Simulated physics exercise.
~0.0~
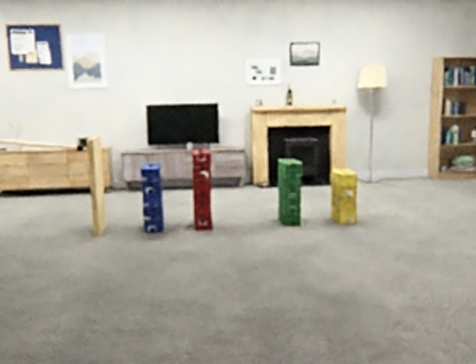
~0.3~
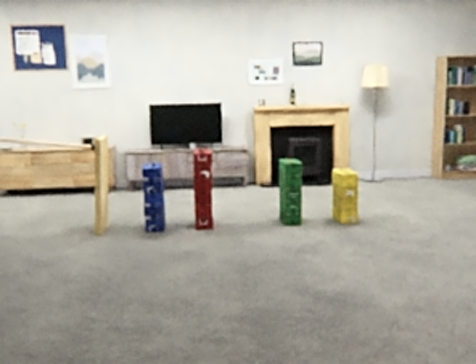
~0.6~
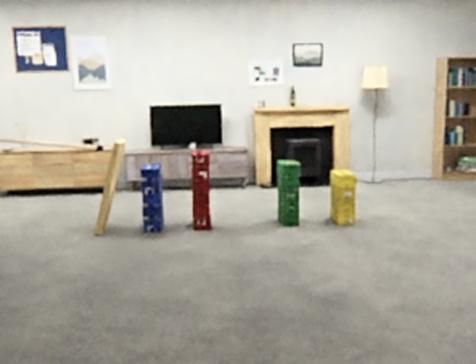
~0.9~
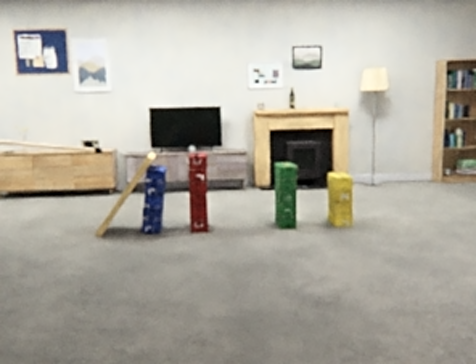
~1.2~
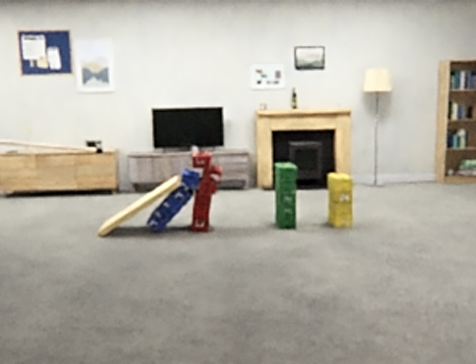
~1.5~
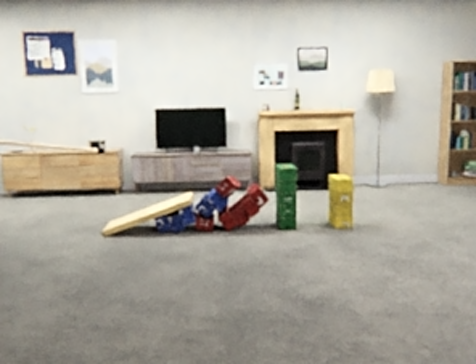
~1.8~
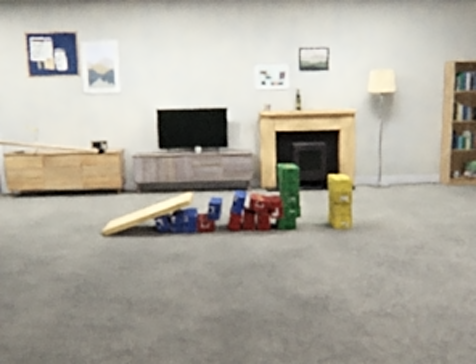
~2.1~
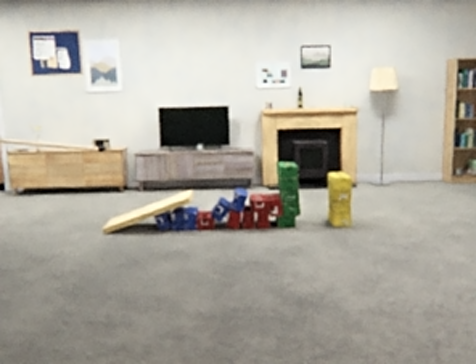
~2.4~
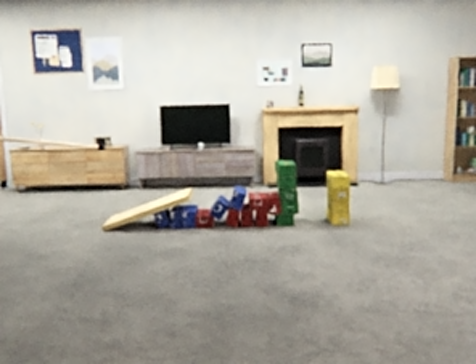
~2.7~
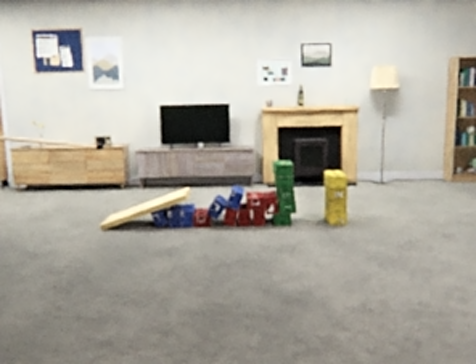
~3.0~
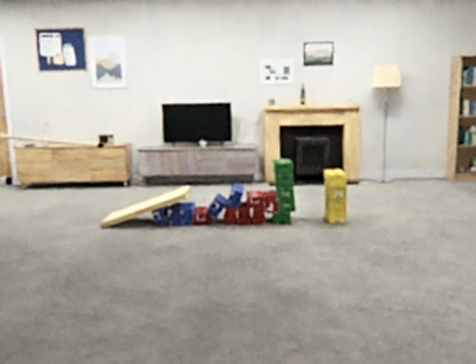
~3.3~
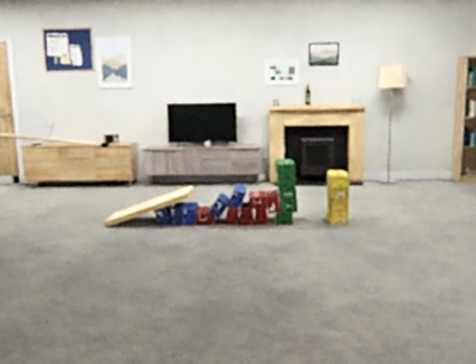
A wooden board tips right and topples the blue and red stacks, leaving green and yellow standing.
